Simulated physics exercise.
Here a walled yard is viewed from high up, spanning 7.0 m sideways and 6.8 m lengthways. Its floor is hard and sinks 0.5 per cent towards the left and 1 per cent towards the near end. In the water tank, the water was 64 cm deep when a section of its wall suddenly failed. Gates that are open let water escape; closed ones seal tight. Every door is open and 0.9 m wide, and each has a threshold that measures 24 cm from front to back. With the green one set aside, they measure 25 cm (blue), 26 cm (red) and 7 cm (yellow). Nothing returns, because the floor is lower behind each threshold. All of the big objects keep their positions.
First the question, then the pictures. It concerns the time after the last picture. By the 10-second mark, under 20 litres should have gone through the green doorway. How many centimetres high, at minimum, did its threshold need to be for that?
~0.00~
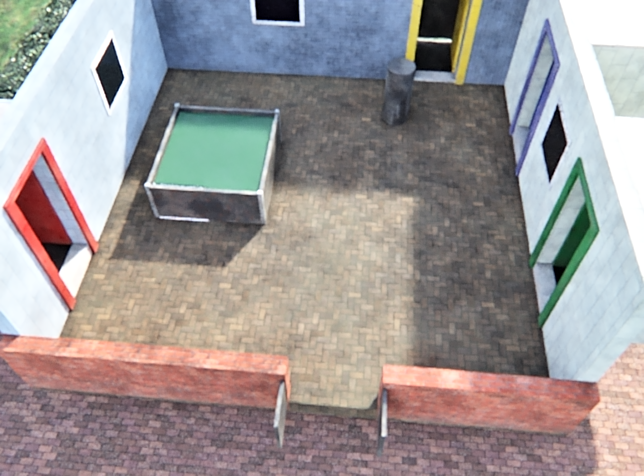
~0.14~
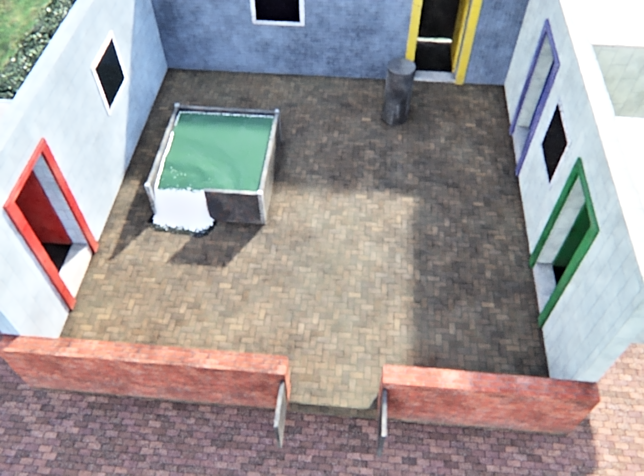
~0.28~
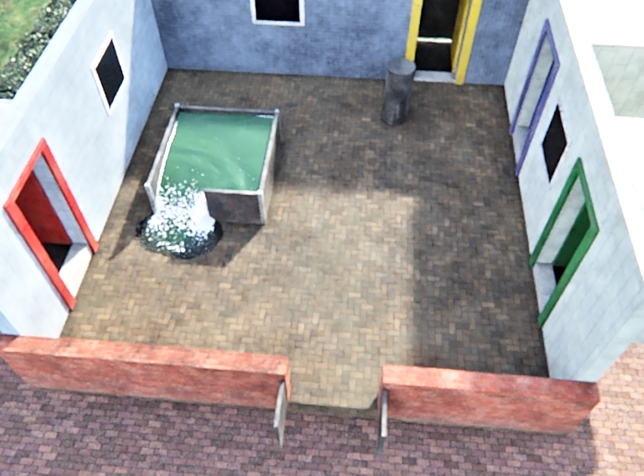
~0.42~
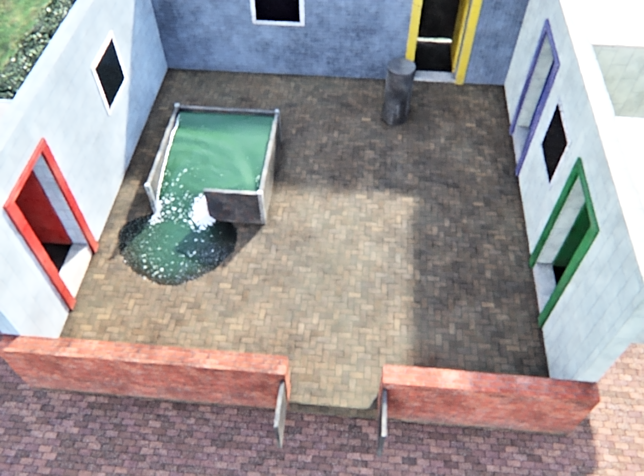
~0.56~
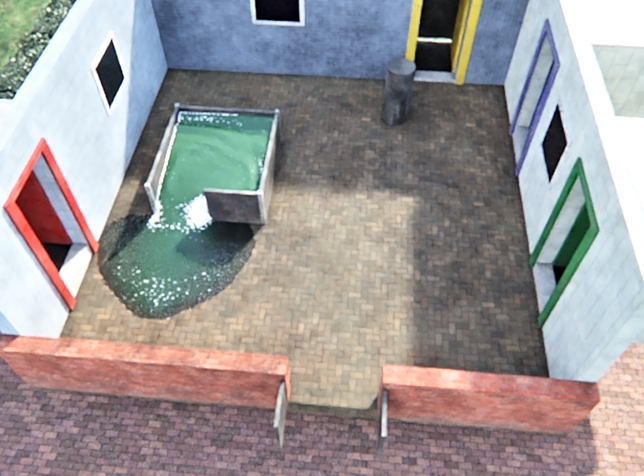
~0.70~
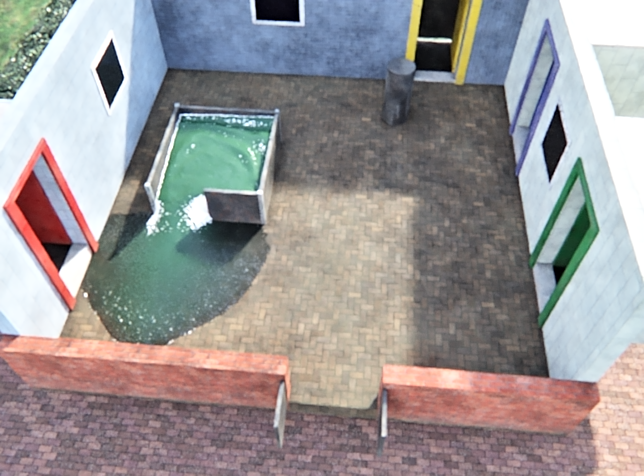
It needed to be about 7 cm high.
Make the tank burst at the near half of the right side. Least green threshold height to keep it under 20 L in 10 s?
A height of around 12.0 cm.
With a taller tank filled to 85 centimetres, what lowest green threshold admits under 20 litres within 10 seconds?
In that case, roughly 11.0 cm.
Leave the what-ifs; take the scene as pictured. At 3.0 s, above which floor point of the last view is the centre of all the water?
The centre of all the water is around (197, 247).
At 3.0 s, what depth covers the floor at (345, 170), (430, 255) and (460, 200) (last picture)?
Approx. 0 / 0 / 0 cm.
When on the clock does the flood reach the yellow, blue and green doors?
For yellow it's 9.5 s, for blue 6.5 s, and for green 4.5 s.
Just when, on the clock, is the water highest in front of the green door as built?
Near 5.0 seconds.
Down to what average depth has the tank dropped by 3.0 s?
The average depth is some 29 cm.
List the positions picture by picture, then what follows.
The first picture shows still water, 64 cm deep, in the water tank at (217, 150); the green door at (558, 254) is dry.
In the second picture, water pours out at (183, 207) and has run 0.3 m, to (186, 231); about 7 cm deep outside, 64 cm at the back.
In the third picture, the front is at (179, 254), 0.8 m from the gap at (183, 208); 0.7 m2 of floor is wet, 64 cm left at the back.
In the fourth picture, the front is at (157, 278), 1.3 m from the gap at (183, 209); 1.6 m2 of floor is wet, 64 cm left at the back.
In the fifth picture, the gap is at (183, 208), the front 1.9 m out at (142, 311); the back of the water tank holds 59 cm.
In the sixth picture, the front is at (132, 344), 2.4 m from the gap at (183, 208); 4.3 m2 of floor is wet, 54 cm left at the back; 4.5 m in a straight line remain to the green door at (558, 254).
After 1.4 s water covers 15 % of the floor, deepest (44 cm) near (49, 365); it has not reached the green door.
After 3.0 s water covers 25 % of the floor, deepest (26 cm) near (49, 365); it has not reached the green door.
After 10.0 s water covers 80 % of the floor, deepest (10 cm) near (49, 365); 7 cm at the green door, 0 litres in over its 18 cm threshold.
At the green door as built, the water arrived by 4.8 s and peaked near 12 cm at 5.2 s.
With a threshold of 6 cm, 32 litres would have come in within the 10 s; with 8 cm, 12 litres. So under 20 litres takes about 7 cm.
